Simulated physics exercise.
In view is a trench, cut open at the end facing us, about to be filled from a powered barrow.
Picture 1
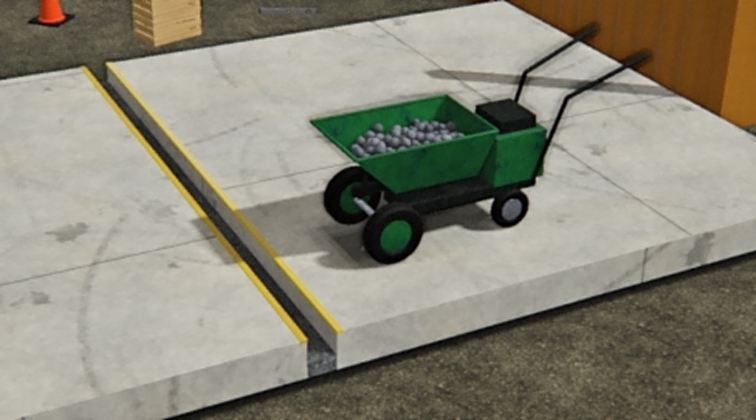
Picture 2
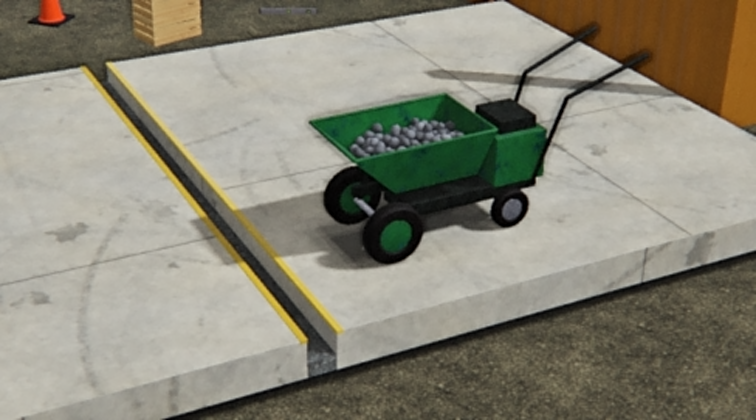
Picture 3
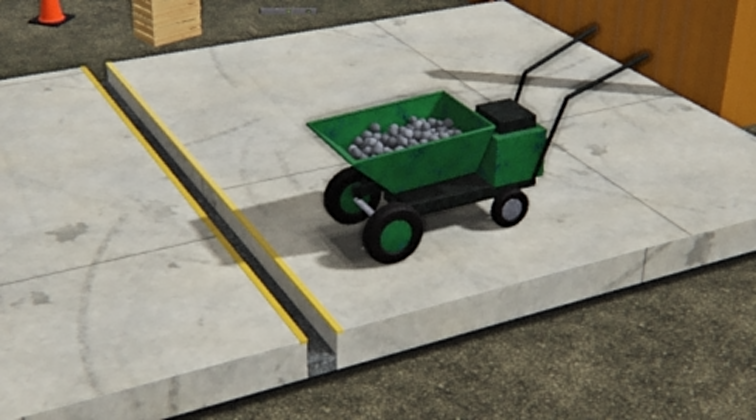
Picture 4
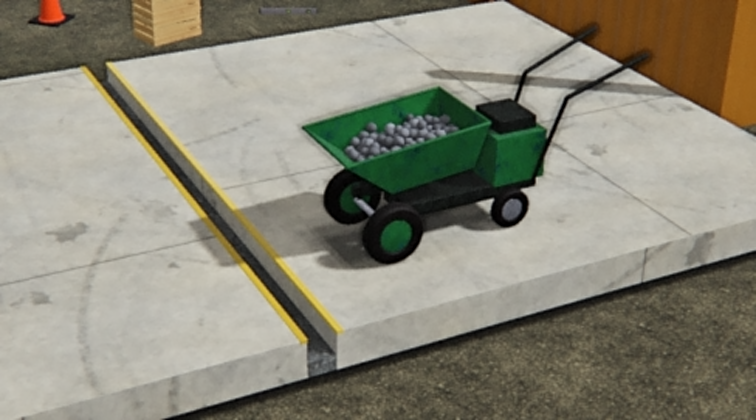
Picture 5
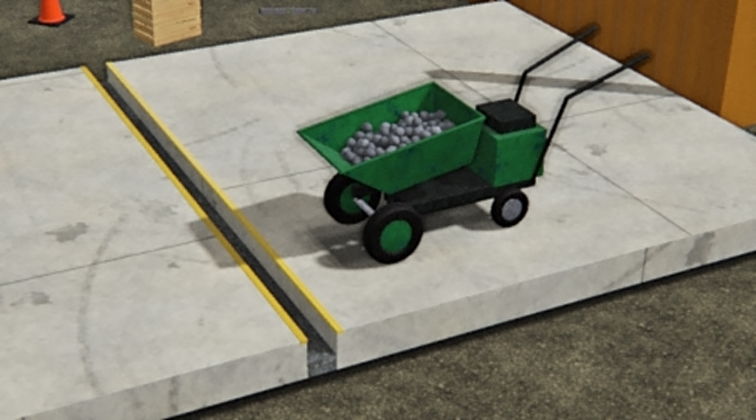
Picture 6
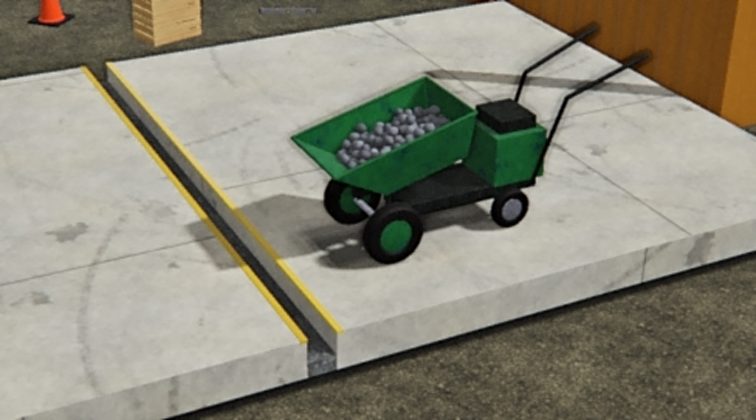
On a pale concrete slab cut by a narrow, yellow-edged trench, a green powered barrow stands with its skip level, holding a load of round grey stones. The skip then tilts slightly toward the trench, its left lip dipping gradually while the wheels stay still and the stones remain inside.
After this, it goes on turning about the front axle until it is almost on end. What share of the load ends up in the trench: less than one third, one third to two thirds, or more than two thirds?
I predict the trench will see a third to two thirds of the load.
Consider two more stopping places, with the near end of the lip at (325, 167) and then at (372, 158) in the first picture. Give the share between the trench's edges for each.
Result: 0 in a hundred, then 50 in a hundred.
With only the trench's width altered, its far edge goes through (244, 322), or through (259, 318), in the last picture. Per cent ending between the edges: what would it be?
The first try gives 90 percent, then the second gives 90 percent.
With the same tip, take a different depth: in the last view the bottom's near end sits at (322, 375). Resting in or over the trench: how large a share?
It works out to some 70 percent.
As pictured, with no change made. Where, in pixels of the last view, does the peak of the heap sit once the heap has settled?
I'd mark the summit at roughly pixel (251, 264).
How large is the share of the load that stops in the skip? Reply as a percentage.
20 per cent, roughly.
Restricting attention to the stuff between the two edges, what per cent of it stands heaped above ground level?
20 per cent or so.
Shortly afterwards, skip tipped steeply; the whole lot in the skip.
Next, skip tipped right over; the bulk in the skip; a little in or heaped over the trench; only a few beyond it; only a few falling.
Some moments later, skip tipped right over; near a quarter in the skip; only a few short of the trench; near half in or heaped over the trench; near a quarter beyond it.
In the end, skip tipped right over; near a quarter in the skip; only a few short of the trench; near half in or heaped over the trench; near a quarter beyond it.
